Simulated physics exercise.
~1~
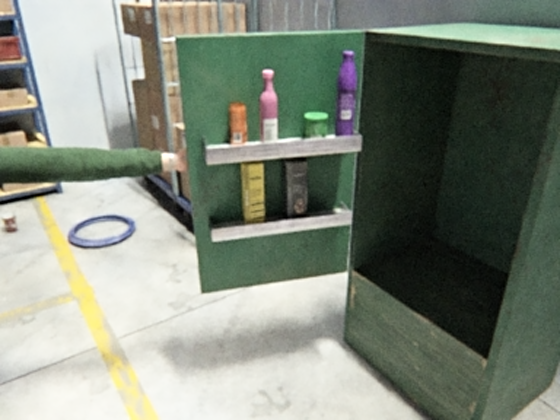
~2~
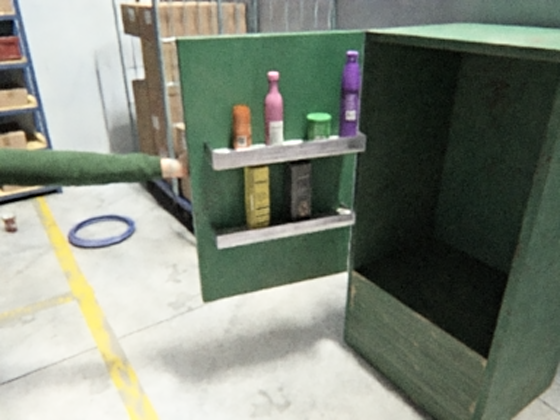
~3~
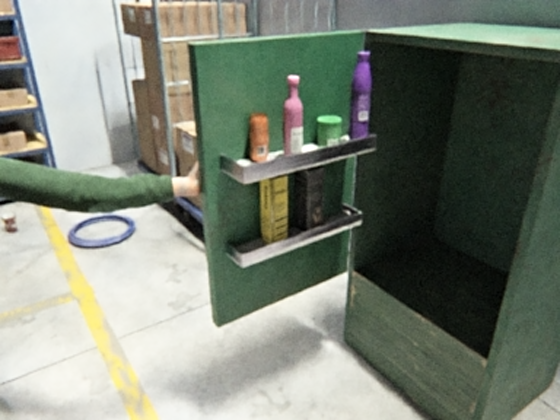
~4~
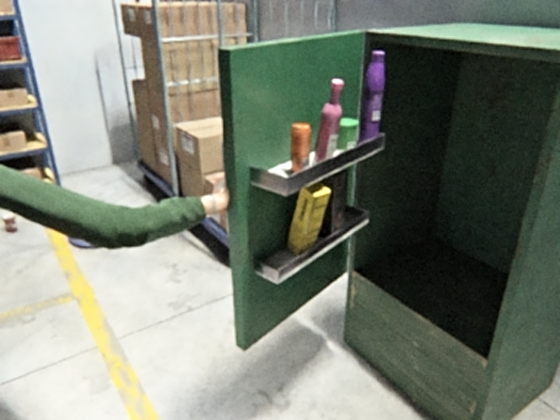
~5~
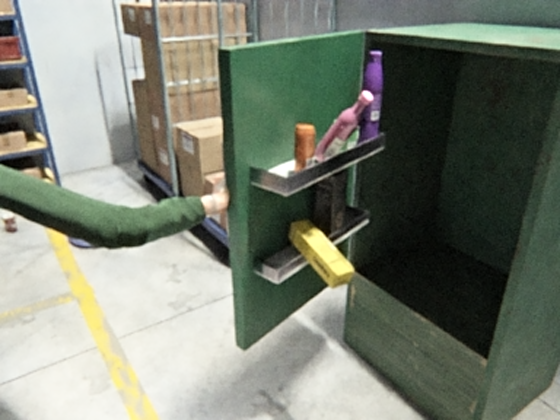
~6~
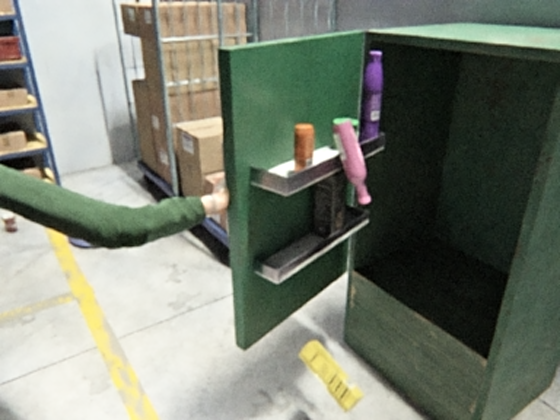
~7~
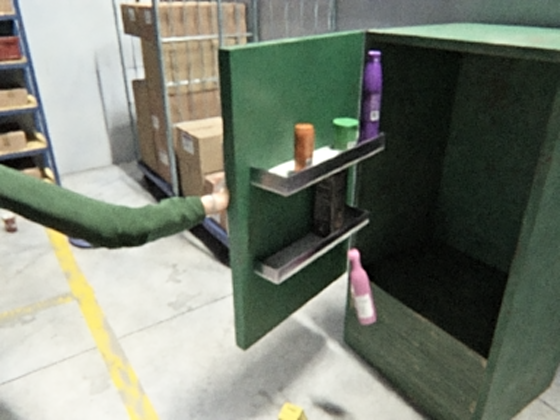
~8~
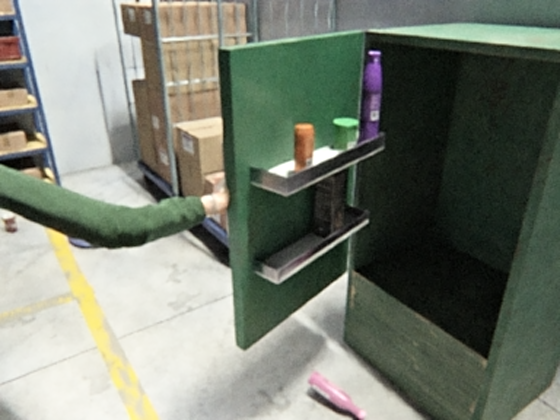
Green-sleeved arm swinging a green cabinet door partway, yellow carton and pink bottle tipping off its racks and dropping to the floor.
